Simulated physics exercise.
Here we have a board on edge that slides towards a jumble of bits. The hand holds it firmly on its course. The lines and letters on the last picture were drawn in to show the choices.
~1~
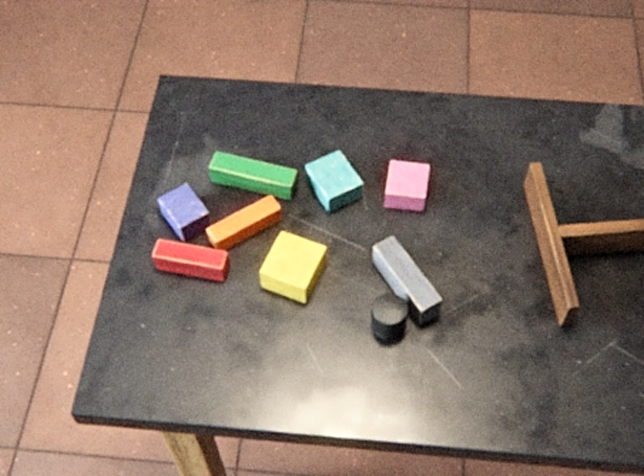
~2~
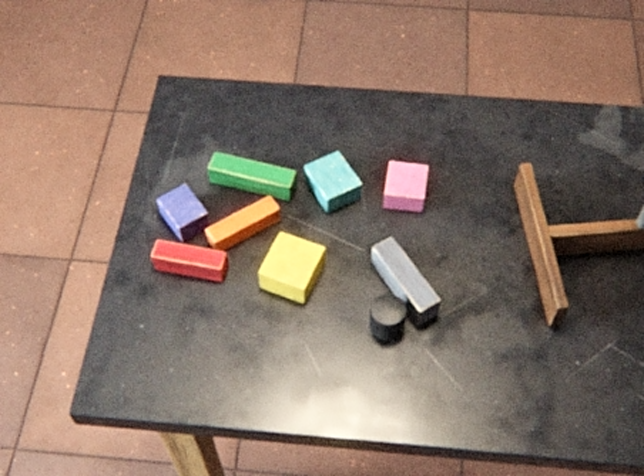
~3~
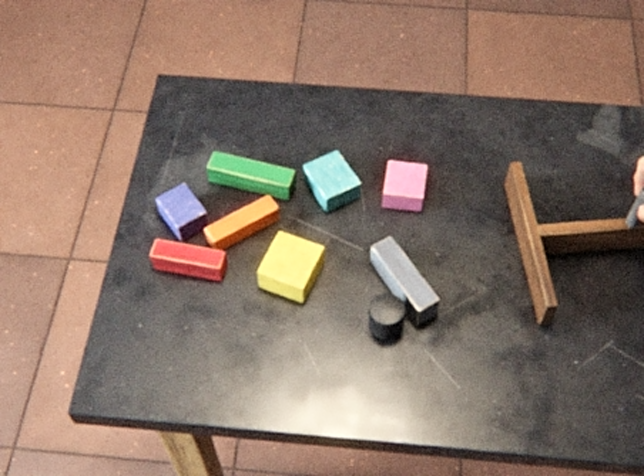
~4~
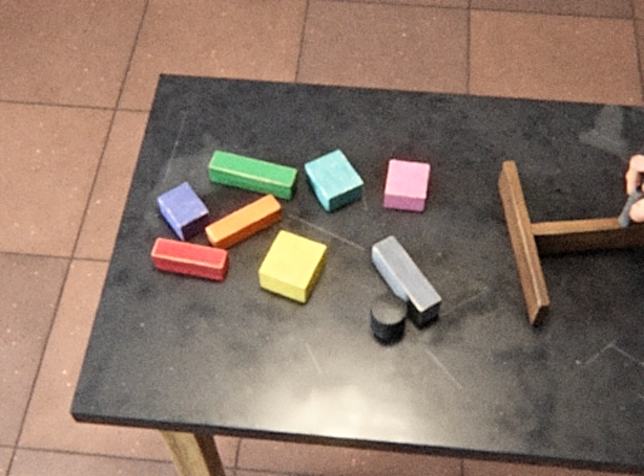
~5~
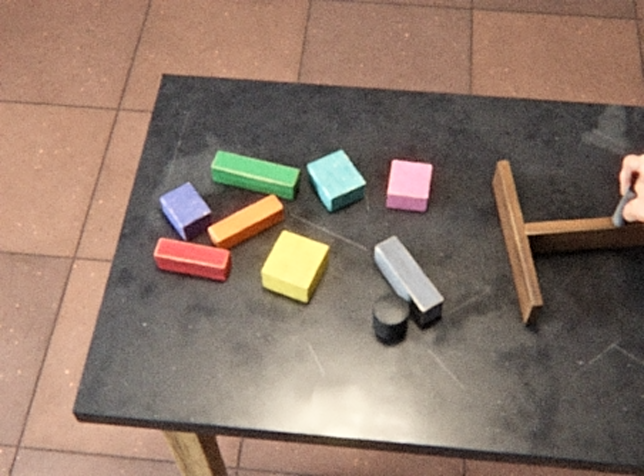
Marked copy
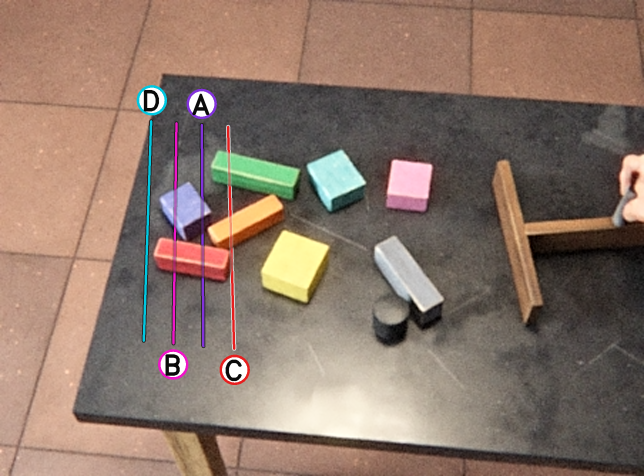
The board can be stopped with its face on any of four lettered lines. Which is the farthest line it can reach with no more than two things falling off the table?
At A, and not beyond.
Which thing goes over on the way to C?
The green stick.
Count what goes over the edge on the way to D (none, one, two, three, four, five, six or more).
By then, six or more.
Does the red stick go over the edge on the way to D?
Yes.
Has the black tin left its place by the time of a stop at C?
Yes.
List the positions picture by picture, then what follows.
In the first frame, orange stick (245, 224); turquoise block (334, 181); blue block (185, 212).
In the second frame, board (544, 231); green stick (253, 177).
In the third frame, board (534, 230); pink block (405, 187).
In the fourth frame, board (526, 229); grey stick (405, 279).
In the fifth frame, board (520, 229); orange stick (247, 223); turquoise block (336, 181); blue block (187, 211).
On the marked copy, A at (202, 226); B at (175, 224); C at (231, 229); D at (148, 222).
Taking A. A third of the way, board (404, 220); black tin (367, 319); turquoise block (326, 180).
Two thirds of the way, board (290, 211); green stick (158, 174); red stick (176, 260).
When it is over, board (203, 204); green stick over the edge; red stick over the edge; two fallen.
As for the rest, B drops four; C is within the limit but short; D drops seven.
